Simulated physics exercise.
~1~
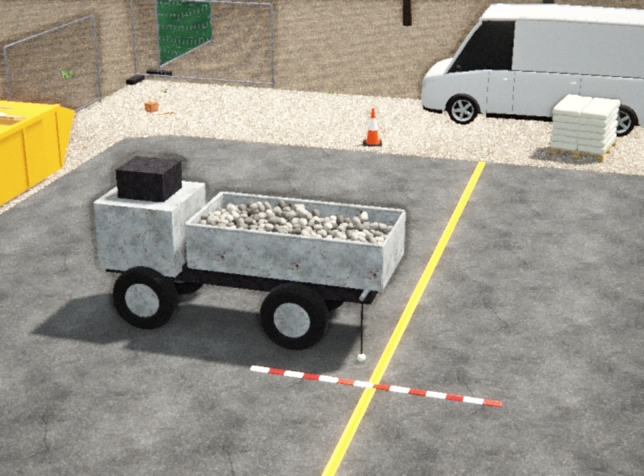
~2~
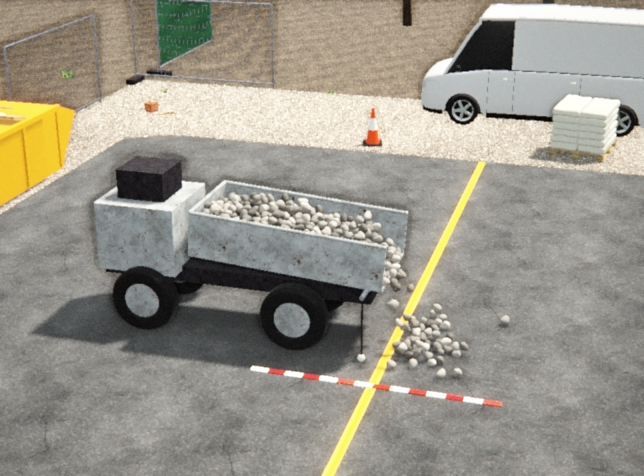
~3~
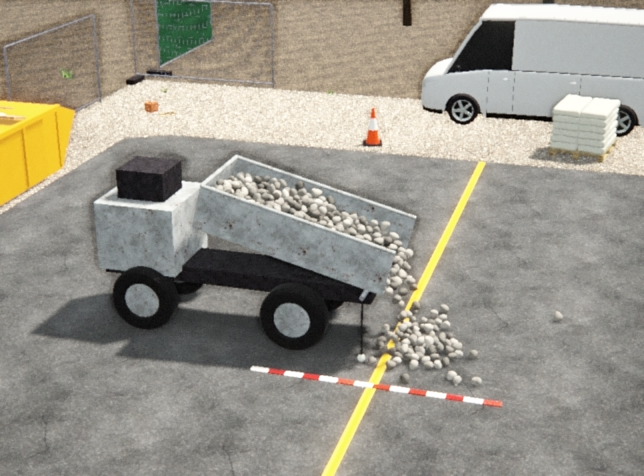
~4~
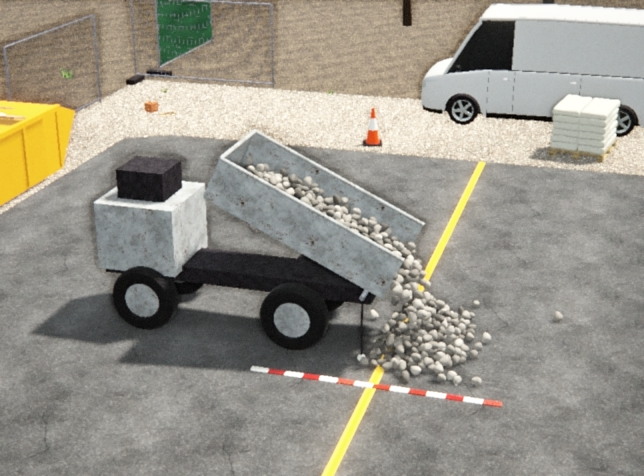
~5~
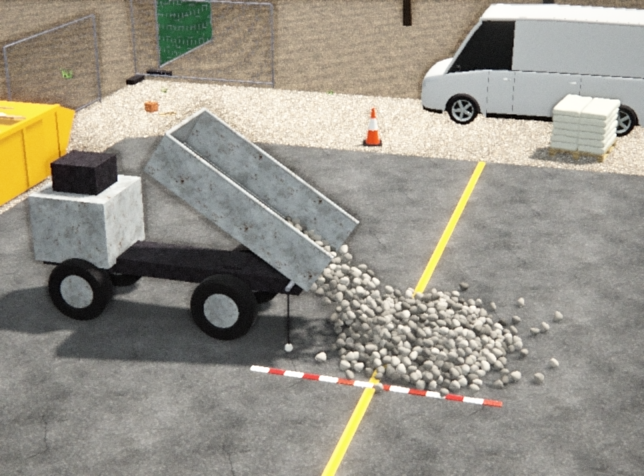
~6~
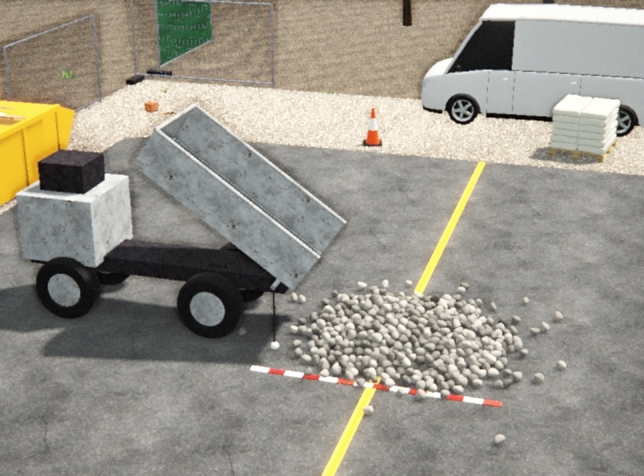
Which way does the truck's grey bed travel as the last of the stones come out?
It travels to the left, along with the rest of the truck, while still tipped up.
